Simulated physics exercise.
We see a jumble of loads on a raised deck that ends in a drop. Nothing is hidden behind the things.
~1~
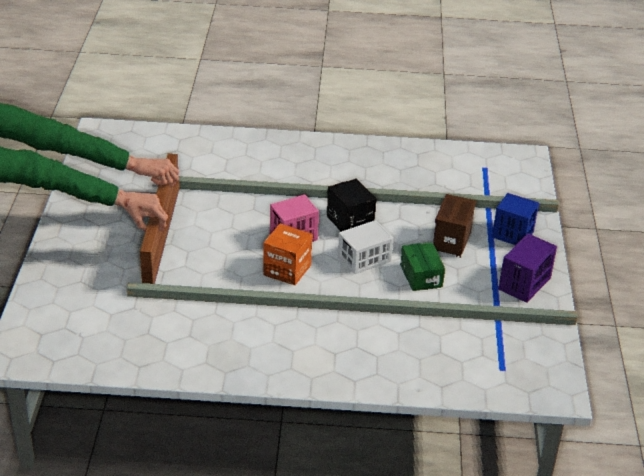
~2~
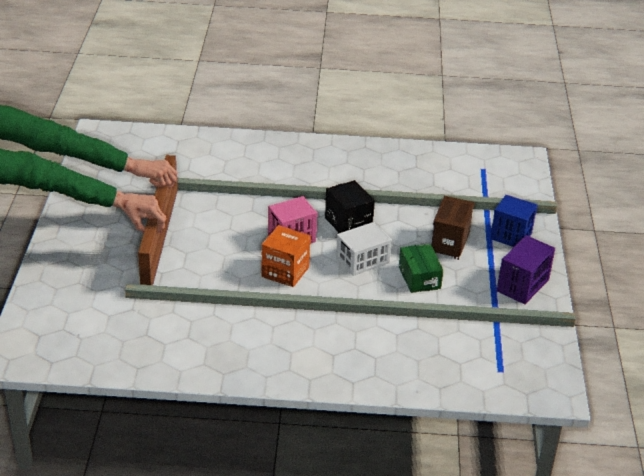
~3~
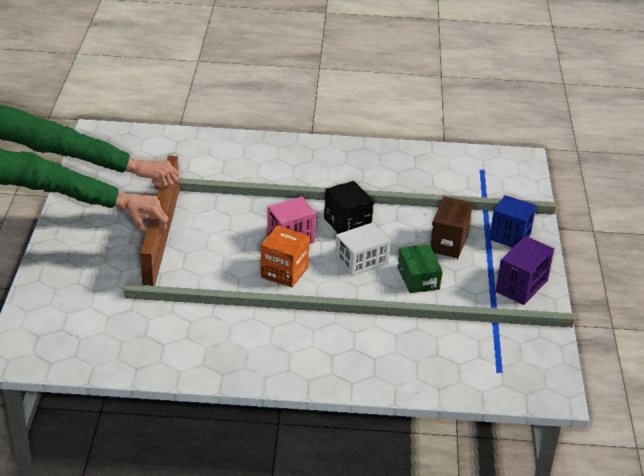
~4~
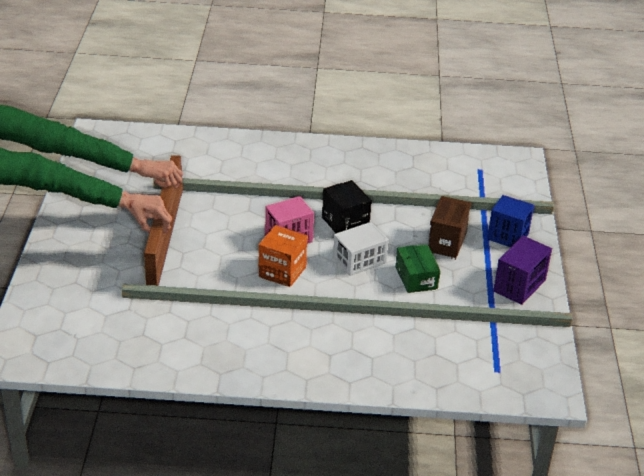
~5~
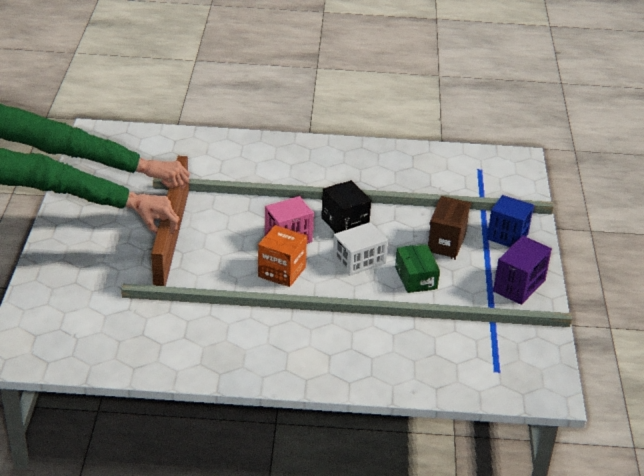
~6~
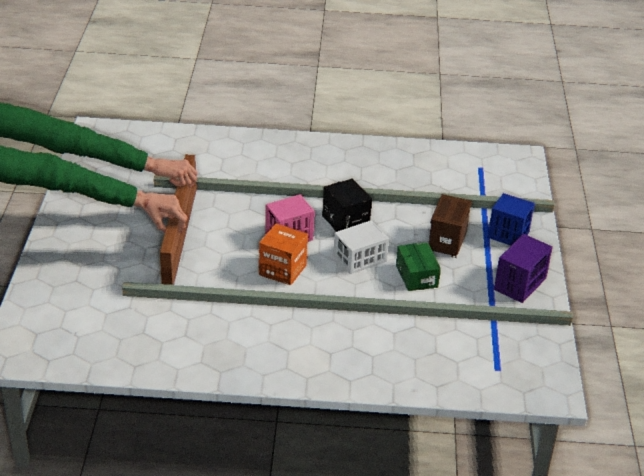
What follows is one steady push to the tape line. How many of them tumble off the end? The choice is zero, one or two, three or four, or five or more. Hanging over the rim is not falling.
The number that fall off is one or two.
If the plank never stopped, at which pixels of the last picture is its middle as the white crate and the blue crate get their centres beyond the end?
For the white crate at (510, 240), for the blue crate at (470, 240).
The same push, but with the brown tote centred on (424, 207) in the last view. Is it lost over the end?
Then it remains up.
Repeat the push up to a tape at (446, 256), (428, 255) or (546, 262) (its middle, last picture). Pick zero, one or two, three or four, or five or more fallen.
One after another: Not one; none at all; five or over.
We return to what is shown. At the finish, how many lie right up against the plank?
That makes 3.
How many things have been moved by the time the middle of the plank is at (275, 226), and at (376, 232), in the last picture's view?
At the one place 2, at the other 6.
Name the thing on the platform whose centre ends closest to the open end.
The brown tote.
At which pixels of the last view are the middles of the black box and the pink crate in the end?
The black box stops around (506, 208); the pink crate around (514, 233).
Soon after, none off yet; purple crate at rest near (523, 268); blue crate at rest near (511, 220); brown tote at rest near (450, 226).
Then, none off yet; purple crate at rest near (523, 268); blue crate at rest near (511, 220); brown tote moved a little near (469, 222).
At rest, the number that fall off is one or two; fallen, blue crate and purple crate.
